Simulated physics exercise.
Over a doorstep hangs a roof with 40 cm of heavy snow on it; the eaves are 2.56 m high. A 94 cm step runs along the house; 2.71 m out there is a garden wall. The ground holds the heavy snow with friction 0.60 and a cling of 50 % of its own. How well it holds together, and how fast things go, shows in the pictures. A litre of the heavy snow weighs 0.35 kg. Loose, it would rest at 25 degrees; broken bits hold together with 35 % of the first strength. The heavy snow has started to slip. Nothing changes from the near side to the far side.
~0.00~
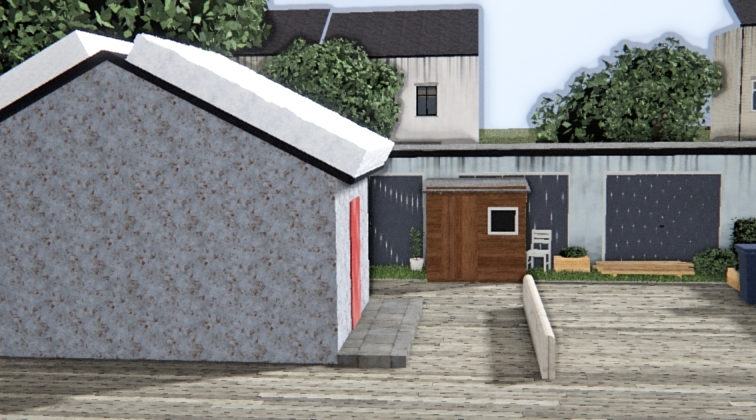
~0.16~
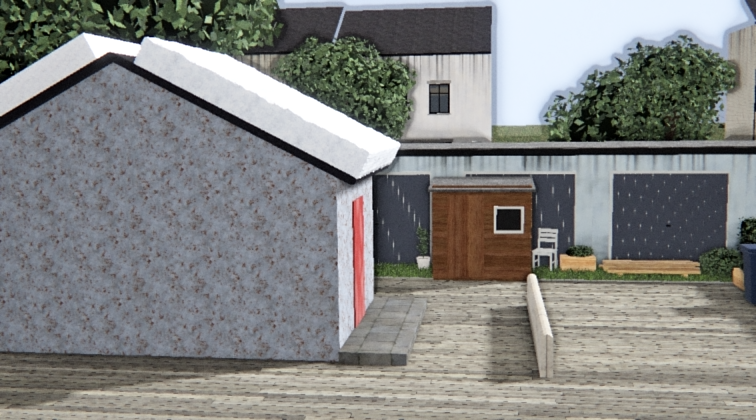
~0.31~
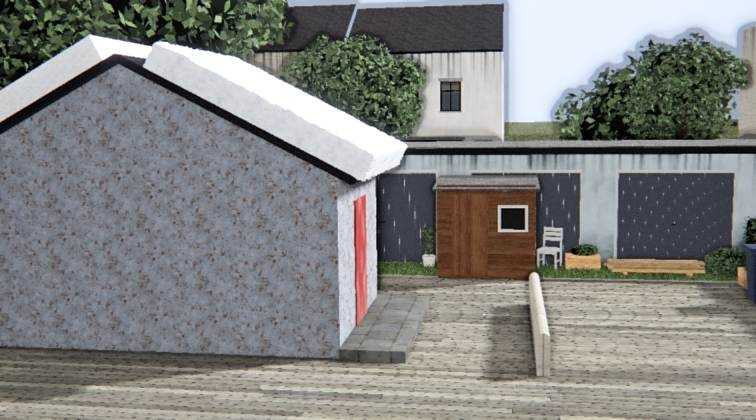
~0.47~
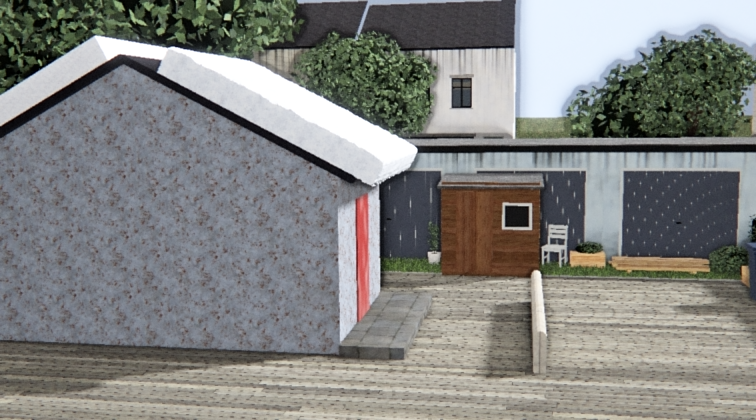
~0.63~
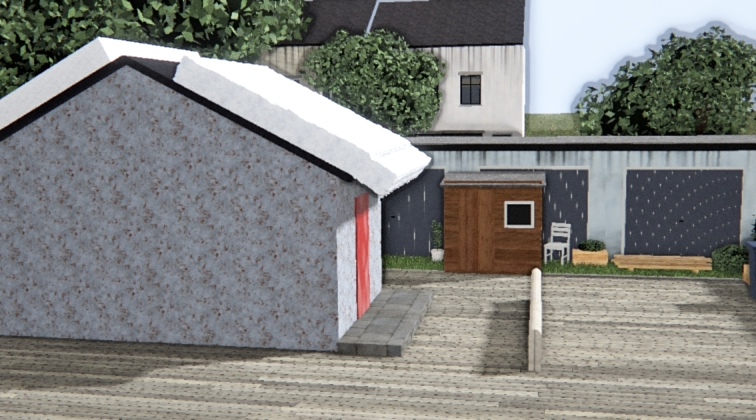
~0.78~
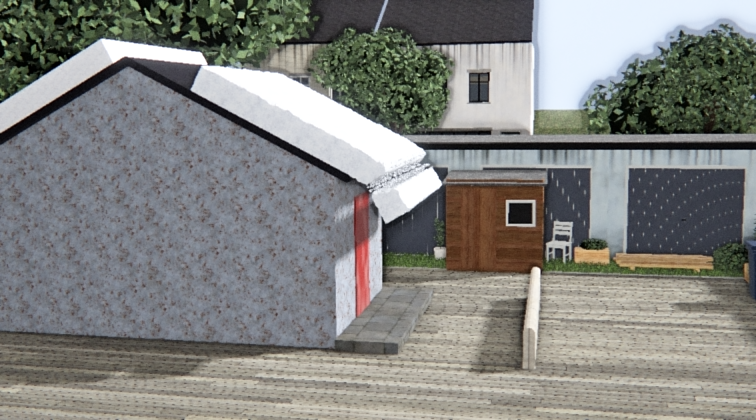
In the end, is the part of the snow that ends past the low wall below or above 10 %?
The part of the snow that ends past the low wall is above 10 %.
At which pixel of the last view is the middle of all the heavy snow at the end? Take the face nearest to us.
At about (494, 338).
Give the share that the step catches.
Some 0 per cent.
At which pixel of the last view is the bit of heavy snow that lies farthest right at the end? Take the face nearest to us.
Around (689, 369).
After 1.18 s, 71 % is still on the roof and 0 % is past the low wall.
After 1.65 s, 19 % is still on the roof and 0 % is past the low wall.
After 2.13 s, none is still on the roof and 12 % is past the low wall.
After 2.60 s, none is still on the roof and 17 % is past the low wall.
After 3.30 s, at the end, none is still on the roof and 17 % is past the low wall.
